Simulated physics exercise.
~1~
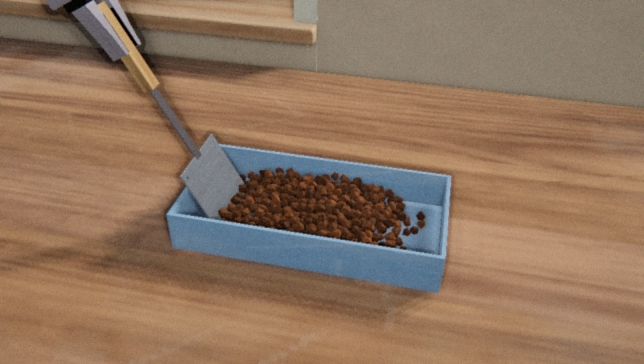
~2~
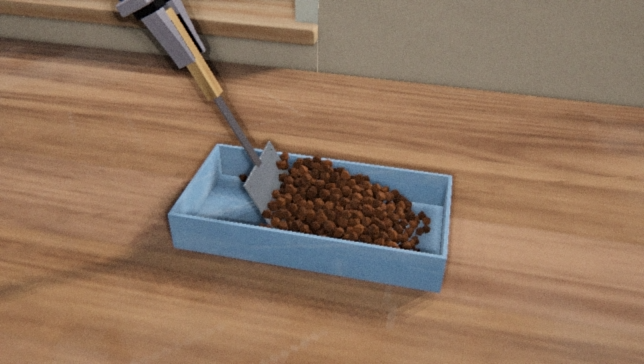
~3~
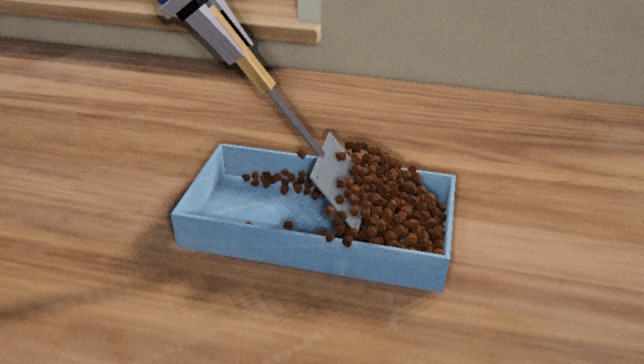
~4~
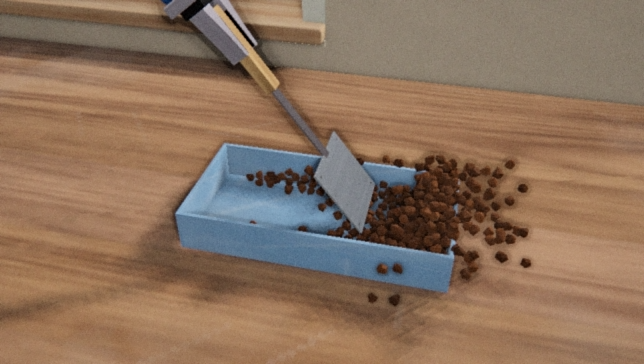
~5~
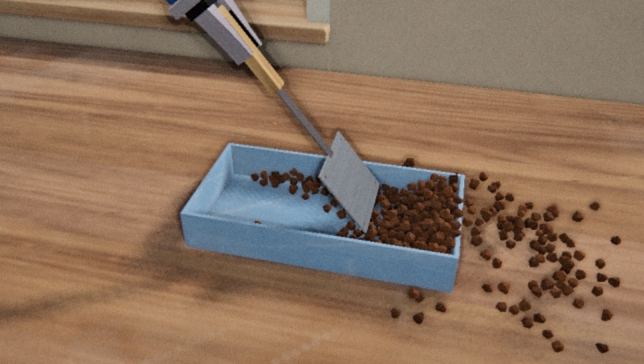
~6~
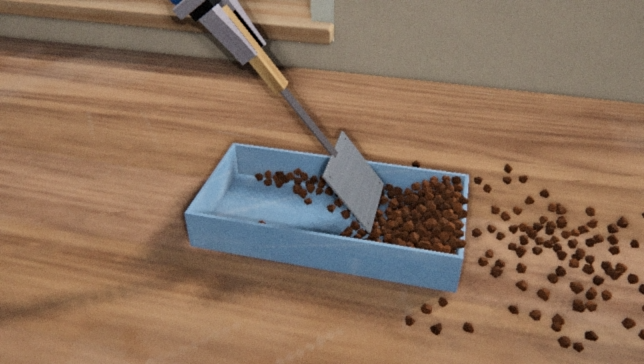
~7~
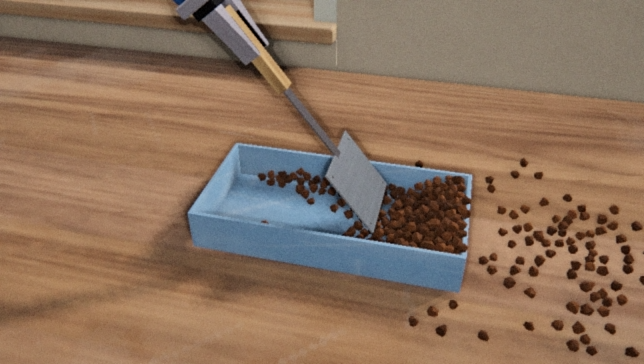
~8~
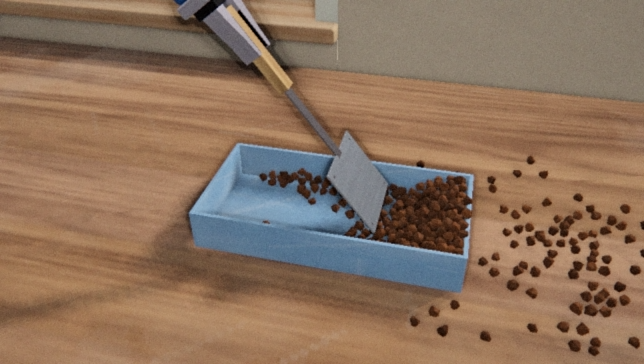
On a wooden tabletop, a robot arm pushed a spatula rightward through a blue tray of brown pellets, heaping them against the far right end until many spilled over the edge and scattered across the table, while the rest stayed piled beside the still blade.
